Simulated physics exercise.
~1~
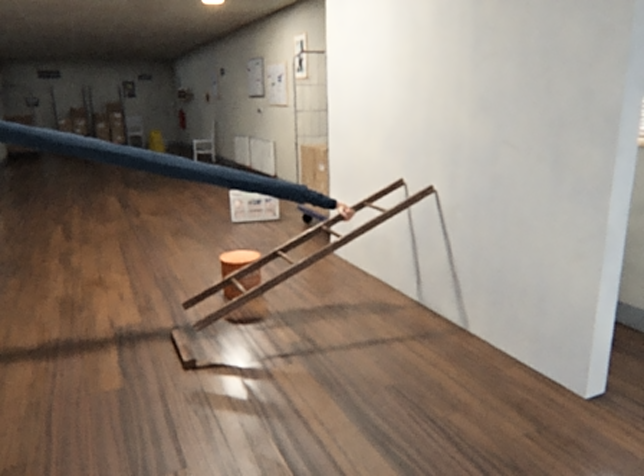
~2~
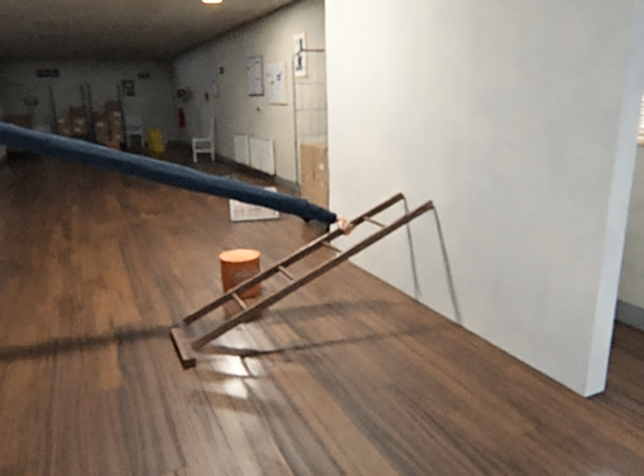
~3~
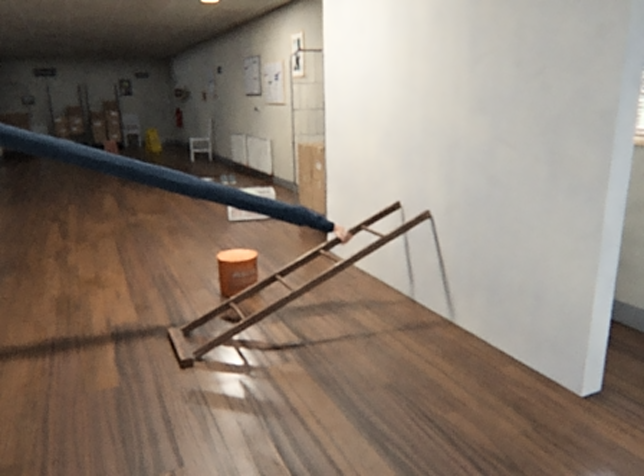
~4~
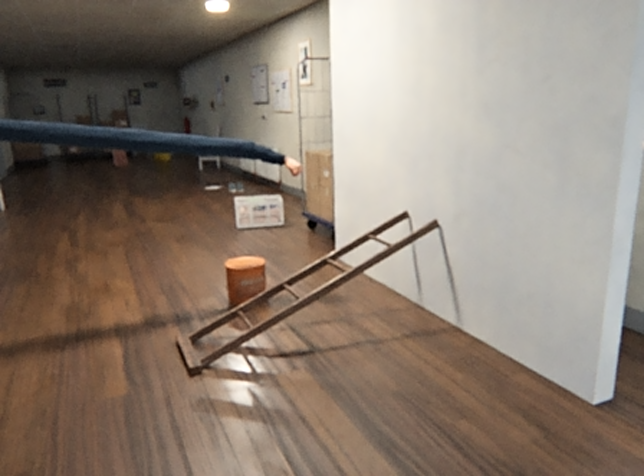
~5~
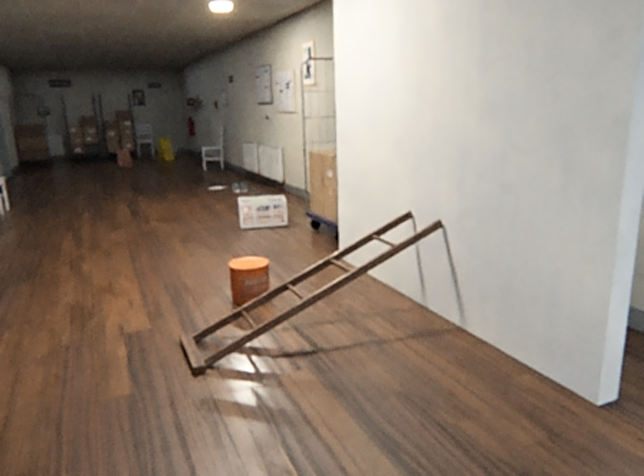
In a long wooden-floored hallway, a blue-sleeved arm lowered a brown rack a little against a white wall, its foot by a strip of wood, then let go and drew back, and the rack stayed leaning there beside an orange pail.
